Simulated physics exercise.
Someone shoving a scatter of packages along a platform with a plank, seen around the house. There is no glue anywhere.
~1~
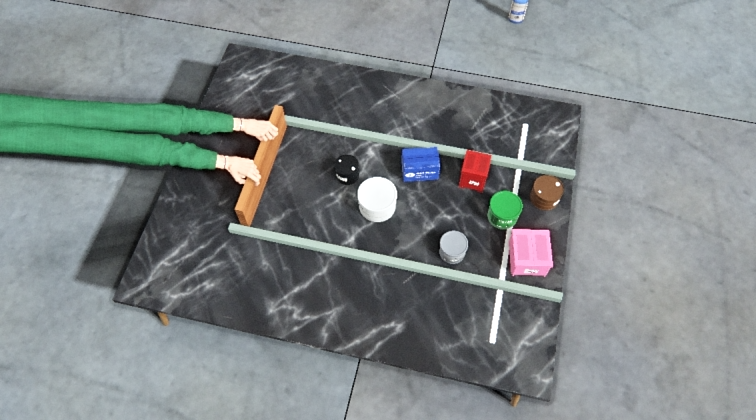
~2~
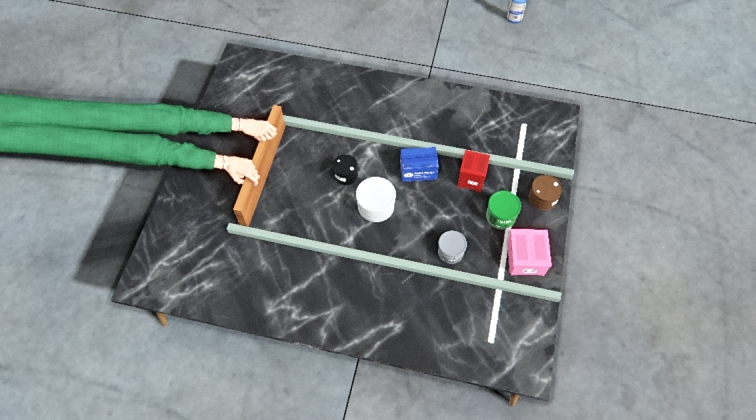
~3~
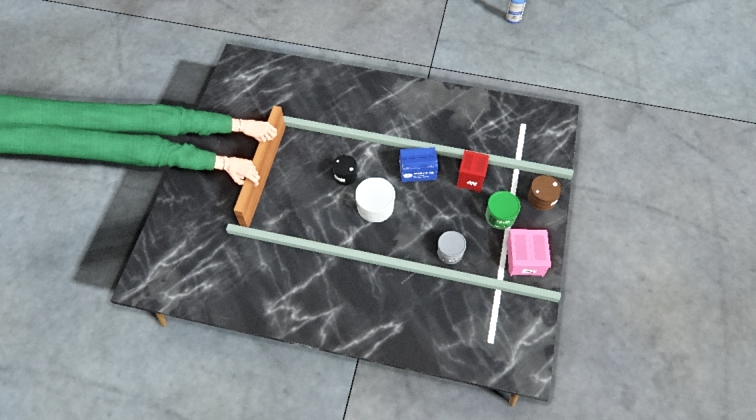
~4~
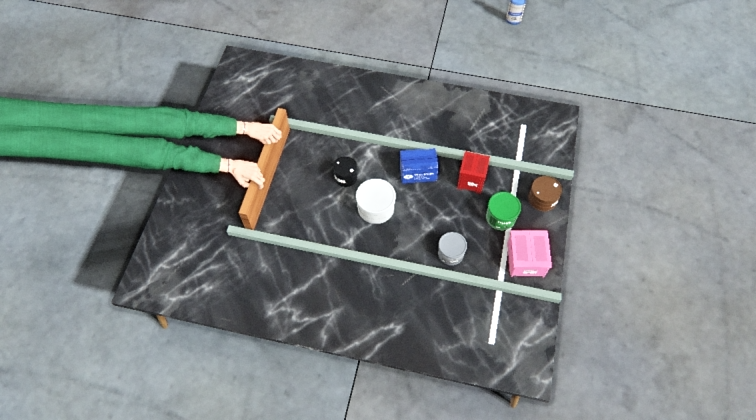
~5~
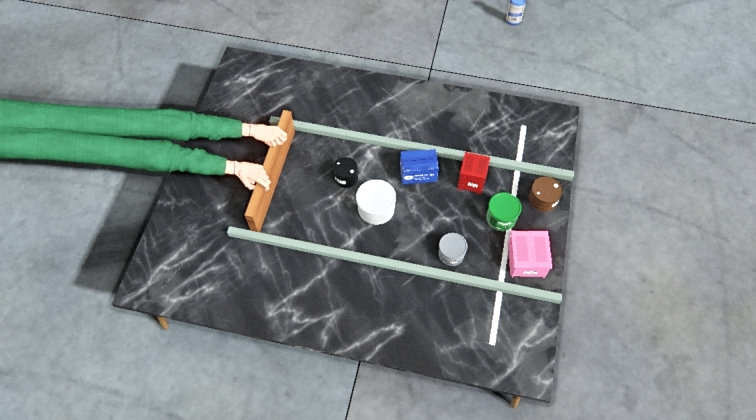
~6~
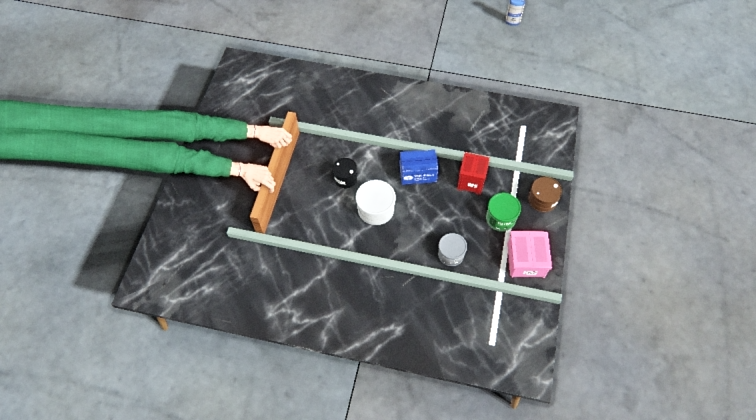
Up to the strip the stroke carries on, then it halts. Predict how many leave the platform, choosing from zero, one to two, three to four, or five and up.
The count is one to two.
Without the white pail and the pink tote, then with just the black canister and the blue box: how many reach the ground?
That gives 1 in the first case, then 0 in the second.
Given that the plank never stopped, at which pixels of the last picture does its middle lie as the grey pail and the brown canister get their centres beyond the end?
Points: About (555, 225) and about (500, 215).
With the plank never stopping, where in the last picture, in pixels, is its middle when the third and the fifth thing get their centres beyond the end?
About (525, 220), then about (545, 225).
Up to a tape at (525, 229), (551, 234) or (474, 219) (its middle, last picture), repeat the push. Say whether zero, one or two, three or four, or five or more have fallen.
Going through the places as listed, I'd say one or two, then at least five, then no fall at all.
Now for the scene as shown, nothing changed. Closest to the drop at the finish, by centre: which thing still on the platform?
Nearest at the end: The pink tote.
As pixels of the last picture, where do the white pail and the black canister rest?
The white pail comes to rest close to (528, 236), while the black canister rests close to (525, 209).
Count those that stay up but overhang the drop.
Overhanging ones - 1.
Soon after, none off yet; brown canister at rest near (545, 194); pink tote at rest near (528, 255); green pail at rest near (503, 213).
Then, none off yet; brown canister at rest near (545, 194); pink tote at rest near (528, 255); green pail moved a little near (510, 211).
At rest, the number that fall off is one or two; fallen, brown canister.
